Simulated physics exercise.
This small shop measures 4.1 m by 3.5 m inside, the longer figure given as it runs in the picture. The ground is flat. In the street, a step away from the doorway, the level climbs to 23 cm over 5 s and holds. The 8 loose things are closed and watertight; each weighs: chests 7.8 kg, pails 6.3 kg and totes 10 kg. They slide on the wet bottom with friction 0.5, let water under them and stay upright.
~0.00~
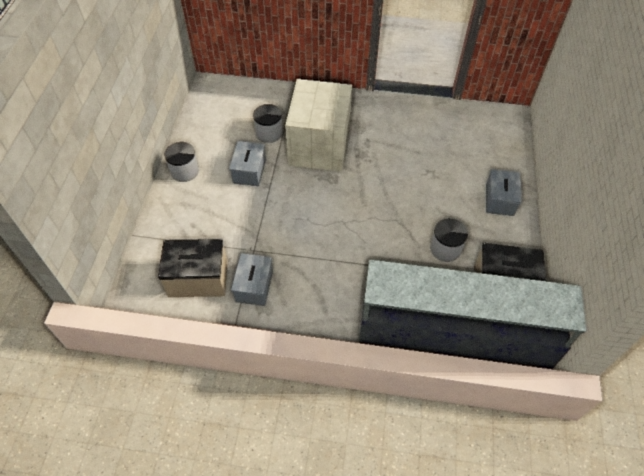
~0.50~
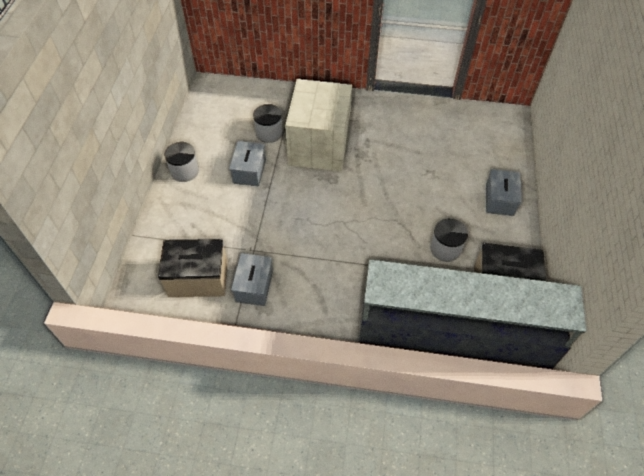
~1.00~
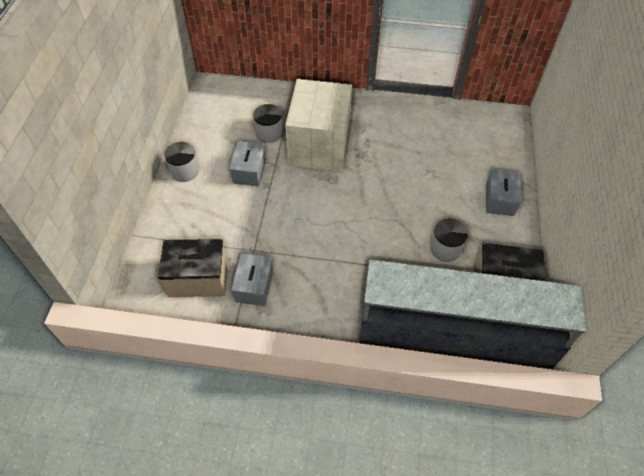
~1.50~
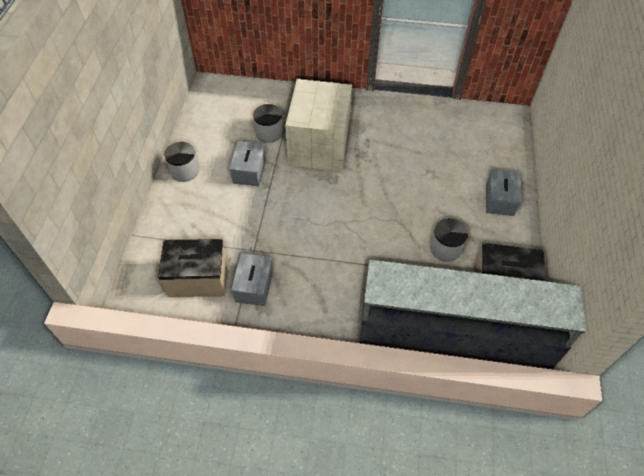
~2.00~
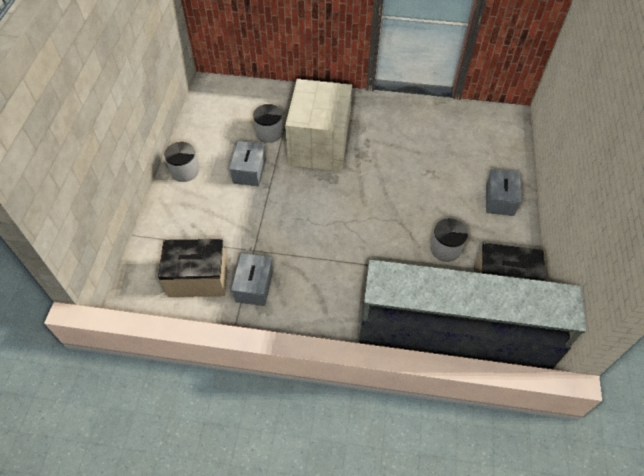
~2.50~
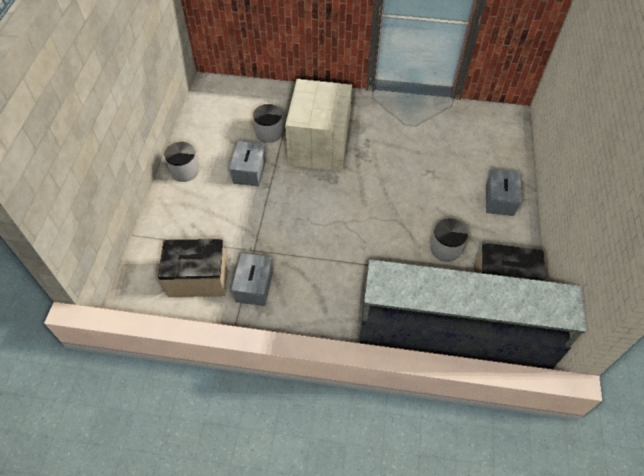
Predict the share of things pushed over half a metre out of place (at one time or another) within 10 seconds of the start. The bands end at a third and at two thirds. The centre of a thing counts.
It is between one and two thirds.
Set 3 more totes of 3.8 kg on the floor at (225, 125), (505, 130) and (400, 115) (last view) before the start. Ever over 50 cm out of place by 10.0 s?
In turn: Less, short of it, more.
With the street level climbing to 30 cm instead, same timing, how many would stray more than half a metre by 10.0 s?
Then 4.
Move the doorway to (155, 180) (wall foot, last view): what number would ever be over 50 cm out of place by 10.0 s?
In that case 6 of them.
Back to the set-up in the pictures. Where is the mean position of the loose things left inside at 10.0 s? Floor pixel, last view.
Near (300, 201).
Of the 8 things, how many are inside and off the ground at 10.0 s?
4 of them.
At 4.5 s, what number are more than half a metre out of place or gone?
I count 0.
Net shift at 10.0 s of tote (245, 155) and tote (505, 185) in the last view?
In that order: 0 cm, 100 cm.
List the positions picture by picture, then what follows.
The first frame shows a chest at (514, 265) rests on the ground; a chest at (191, 257) rests on the ground; water covers 0.0 m2; 0 of 8 have shifted.
The second frame shows a chest at (514, 265) rests on the ground; a chest at (191, 257), on the bottom; water covers 0.0 m2; 0 of 8 have shifted.
The third frame shows a chest at (514, 265) rests on the ground; a chest at (191, 257), on the bottom; water covers 0.0 m2; 0 of 8 have shifted.
The fourth frame shows a chest at (514, 265) rests on the ground; a chest at (191, 257), on the bottom; water covers 0.0 m2; 0 of 8 have shifted.
The fifth frame shows a chest at (514, 265), on the bottom; a chest at (191, 257), on the bottom; 0.0 m2 under water; 0 of 8 have shifted.
The sixth frame shows a chest at (514, 265), on the bottom; a chest at (191, 257) rests on the ground; 0.3 m2 under water; 0 of 8 have shifted.
After 3.5 s 0 of 8 are over 50 cm from their spots; 0 afloat.
After 4.5 s 0 of 8 are over 50 cm from their spots; 0 afloat.
After 7.0 s 0 of 8 are over 50 cm from their spots; 2 afloat.
After 10.0 s 4 of 8 are over 50 cm from their spots, and 5 have been at some point; 4 afloat.
